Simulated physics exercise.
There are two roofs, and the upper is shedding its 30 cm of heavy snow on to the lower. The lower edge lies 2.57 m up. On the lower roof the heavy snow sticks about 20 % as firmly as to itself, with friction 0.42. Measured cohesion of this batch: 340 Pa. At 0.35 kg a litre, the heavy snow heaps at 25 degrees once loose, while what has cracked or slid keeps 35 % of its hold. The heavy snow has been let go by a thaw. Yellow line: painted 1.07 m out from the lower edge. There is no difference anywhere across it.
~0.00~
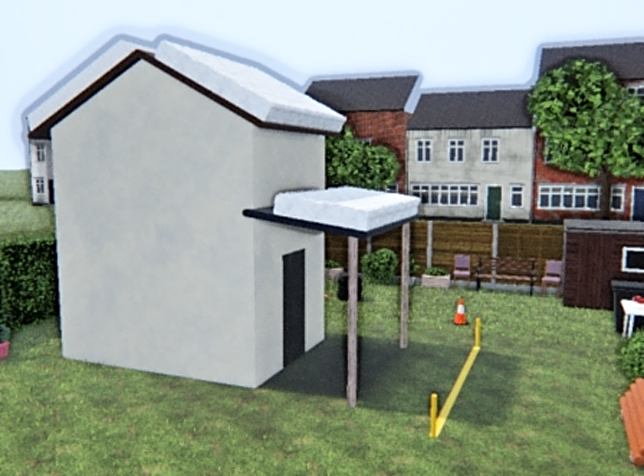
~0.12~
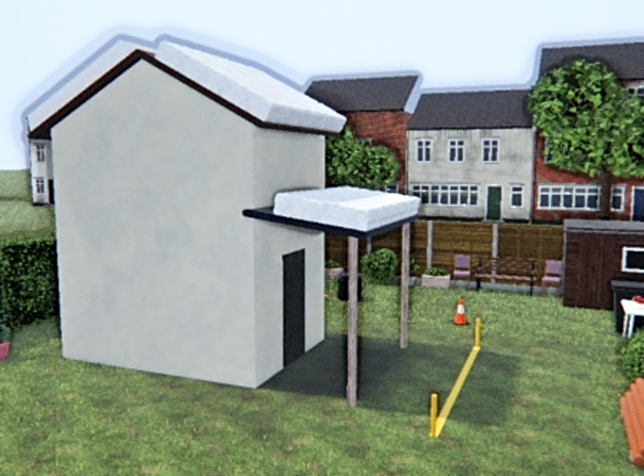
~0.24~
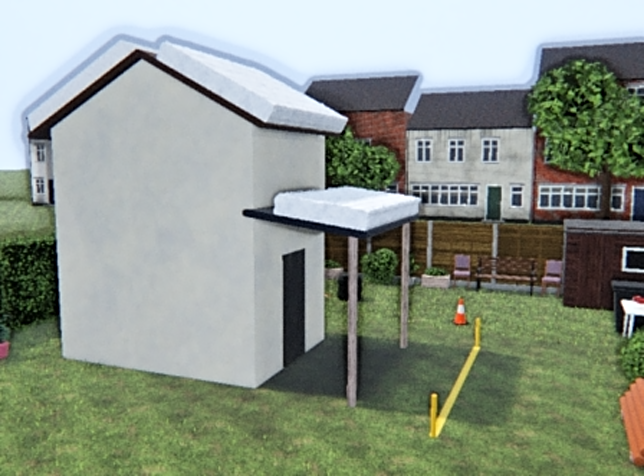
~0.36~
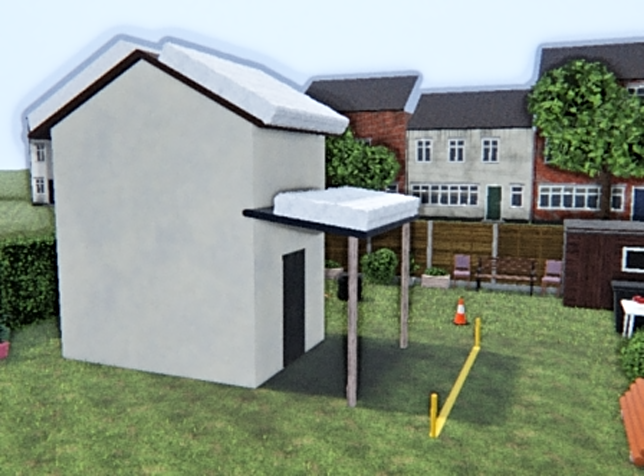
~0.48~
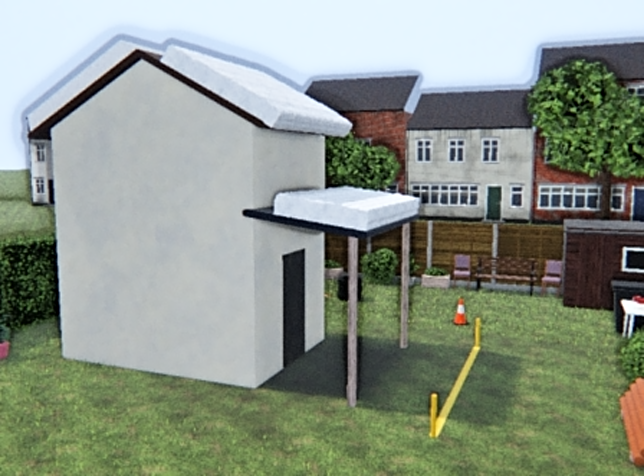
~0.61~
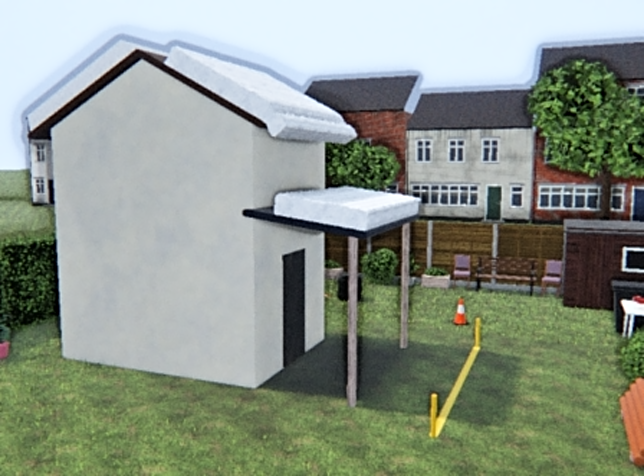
A thick slab of white snow rests on the pitched roof of a pale house, above a smaller snow-topped porch roof. It barely shifts at first, then creeps slightly down the slope to the right, its front edge poking a little past the eave and cracking.
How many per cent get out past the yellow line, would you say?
I would say 30 percent.
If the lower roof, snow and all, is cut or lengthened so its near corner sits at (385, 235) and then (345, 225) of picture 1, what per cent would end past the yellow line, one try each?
In turn about 25 %, 35 %.
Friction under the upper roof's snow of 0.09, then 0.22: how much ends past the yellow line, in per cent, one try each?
I'd say 50 %, followed by 45 %.
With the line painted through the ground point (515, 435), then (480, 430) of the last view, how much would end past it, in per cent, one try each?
Roughly 12 per cent and roughly 20 per cent.
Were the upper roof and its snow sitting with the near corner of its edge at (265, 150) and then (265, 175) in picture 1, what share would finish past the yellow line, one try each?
Try 1: Near 16 %; try 2: Near 1 %.
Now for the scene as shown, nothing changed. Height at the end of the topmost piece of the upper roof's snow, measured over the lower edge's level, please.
Roughly 0.6 m.
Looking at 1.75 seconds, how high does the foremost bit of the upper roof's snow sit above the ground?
About 3.0 m.
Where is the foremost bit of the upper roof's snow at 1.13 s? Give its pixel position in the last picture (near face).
Around pixel (326, 198).
After 1.13 s, none is below the lower edge and 0 % is past the line.
After 1.75 s, none is below the lower edge and 0 % is past the line.
After 2.38 s, 18 % is below the lower edge and 0 % is past the line.
After 3.00 s, 49 % is below the lower edge and 28 % is past the line.
After 3.80 s, at the end, 49 % is below the lower edge and 30 % is past the line.
